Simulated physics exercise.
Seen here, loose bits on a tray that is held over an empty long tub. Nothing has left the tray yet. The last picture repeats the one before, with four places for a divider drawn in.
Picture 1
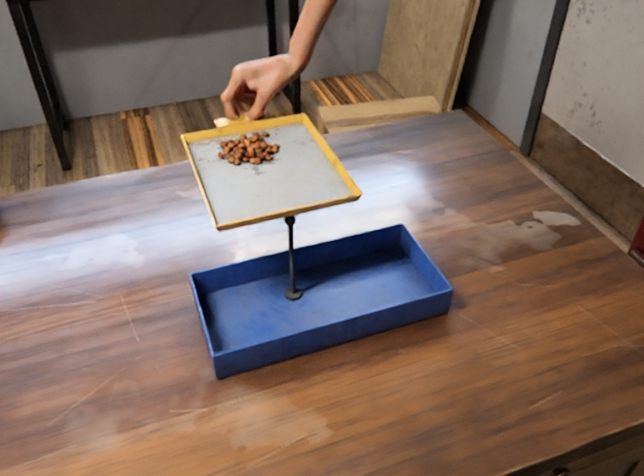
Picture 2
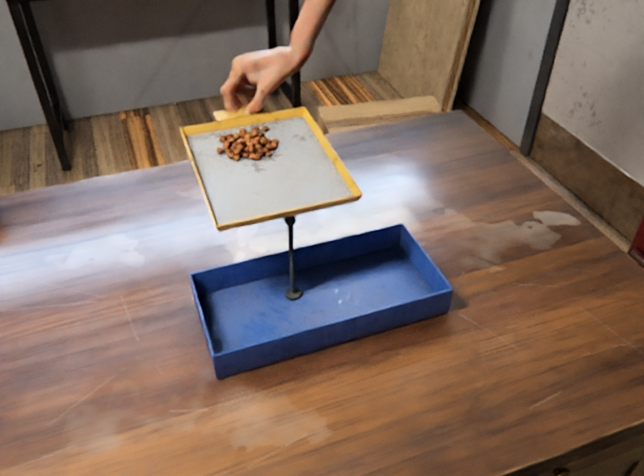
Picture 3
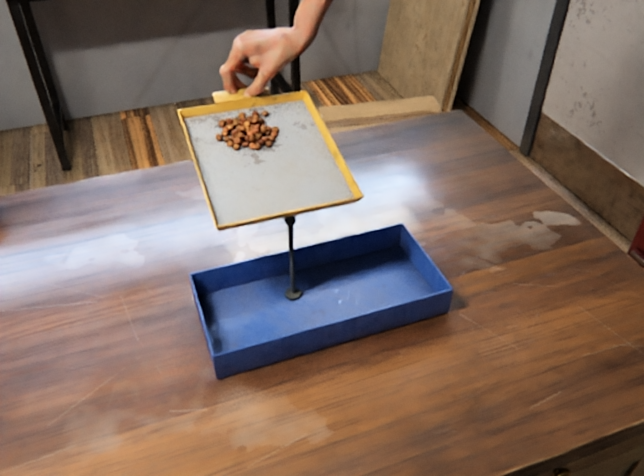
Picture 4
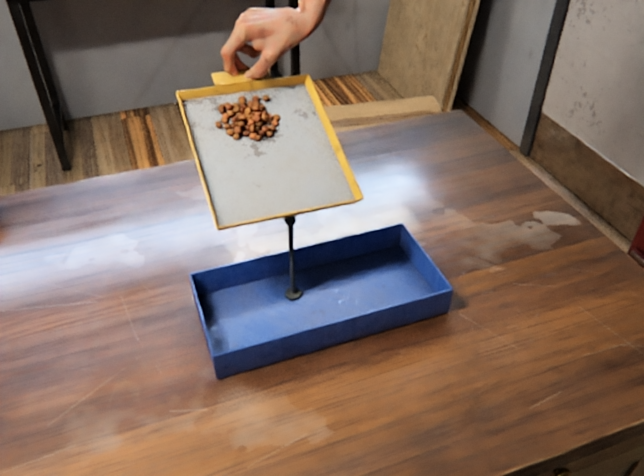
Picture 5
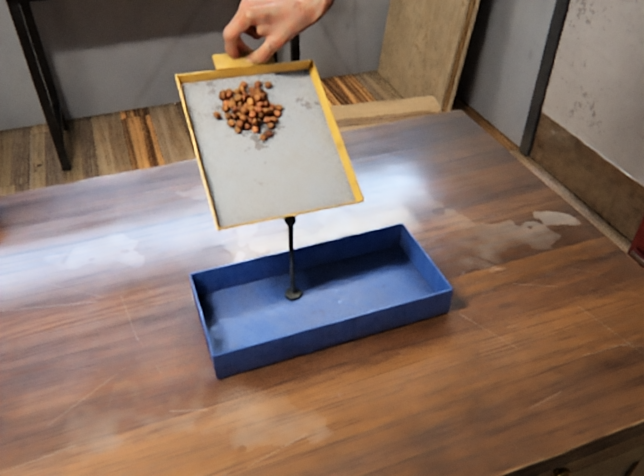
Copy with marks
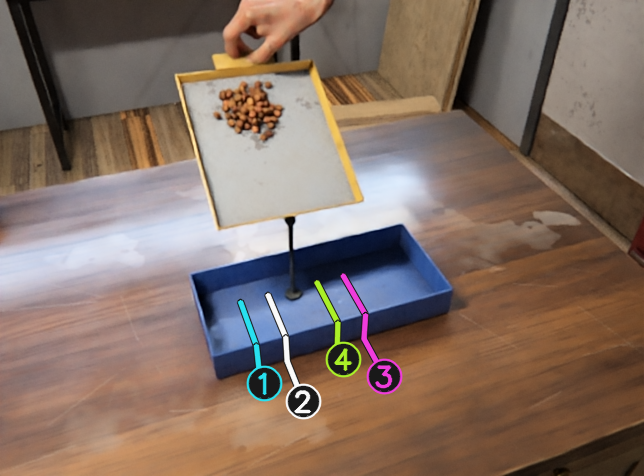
A hand lifts the back edge of a yellow-rimmed tray of brown bits, tilting it steeper.
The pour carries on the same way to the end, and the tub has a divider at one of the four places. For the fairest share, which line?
4.
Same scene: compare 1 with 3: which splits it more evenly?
The answer is 3.
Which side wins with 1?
More lands on the right.
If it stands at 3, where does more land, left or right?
The left side.
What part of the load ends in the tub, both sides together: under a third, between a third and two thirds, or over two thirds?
About that: Over two thirds.
On the marked copy, line 1 crosses the front rim at (256, 344); line 2 crosses the front rim at (285, 336); line 3 crosses the front rim at (365, 314); line 4 crosses the front rim at (337, 321).
With 1, of what is caught, just a few on the left of the divider, almost all on the right.
With 2, of what is caught, about a tenth on the left of the divider, almost all on the right.
With 3, of what is caught, the larger part on the left of the divider, roughly a quarter on the right.
With 4, of what is caught, roughly half on the left of the divider, roughly half on the right.
